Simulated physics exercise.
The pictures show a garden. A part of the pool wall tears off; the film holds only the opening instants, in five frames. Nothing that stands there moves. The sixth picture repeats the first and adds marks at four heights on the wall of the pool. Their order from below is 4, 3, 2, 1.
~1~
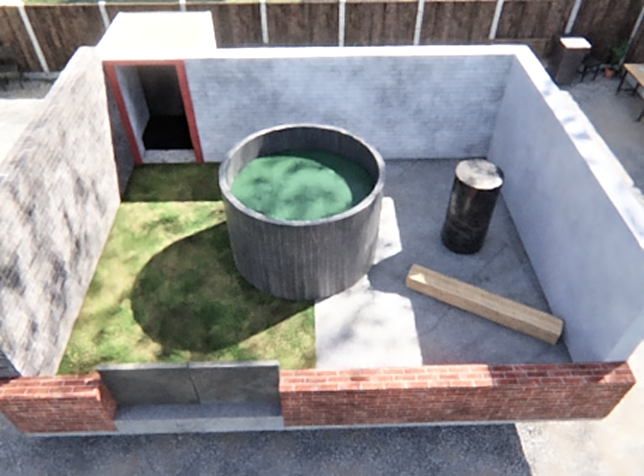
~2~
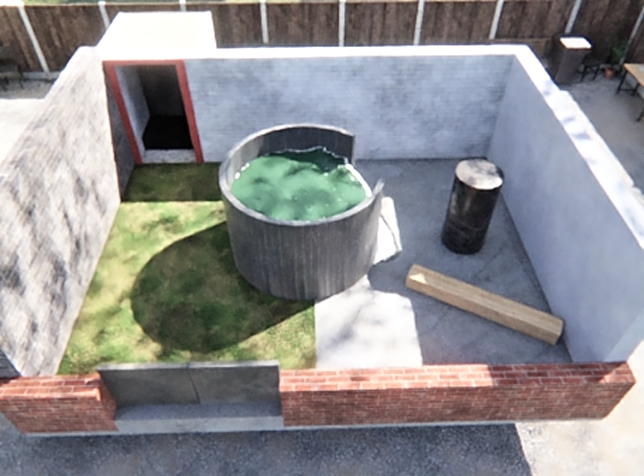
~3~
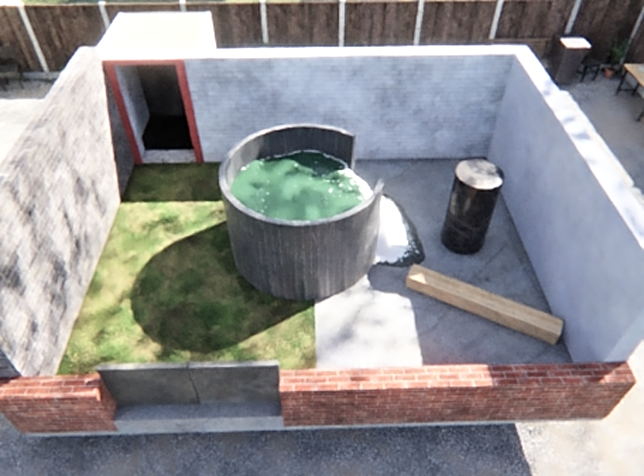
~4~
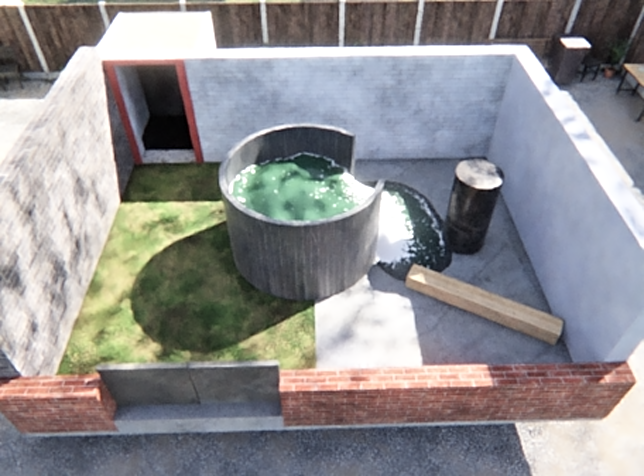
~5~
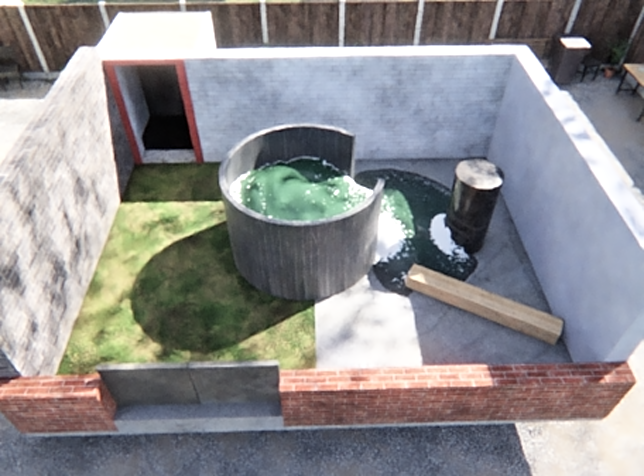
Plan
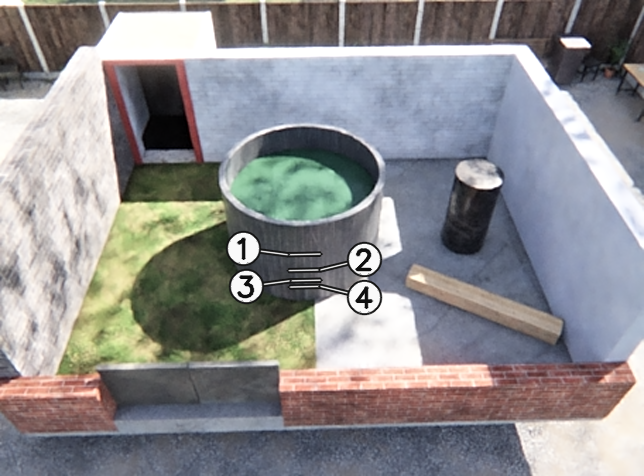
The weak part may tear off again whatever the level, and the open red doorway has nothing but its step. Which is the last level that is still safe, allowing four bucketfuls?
Choose 1.
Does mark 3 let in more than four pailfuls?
No, that is safe.
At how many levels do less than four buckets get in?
All of the four.
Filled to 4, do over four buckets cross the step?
No, not at all.
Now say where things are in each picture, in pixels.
Water in the pool at rest, its middle at (303, 191); foot of the red doorway at (170, 163); shut gate at (191, 369).
Water covers 2 % of the ground and shows as far out as (378, 259).
Water covers 4 % of the ground and shows as far out as (417, 258).
Water covers 8 % of the ground and shows as far out as (444, 261).
Water covers 14 % of the ground and shows as far out as (422, 178).
On the marked copy, 1 at (304, 254); 2 at (304, 270); 3 at (305, 280); 4 at (305, 286); from the bottom up 4, 3, 2, 1.
If 1 is chosen, a bucket or two gets in.
If 2 is chosen, nothing gets over.
If 3 is chosen, nothing gets over.
If 4 is chosen, nothing gets over.
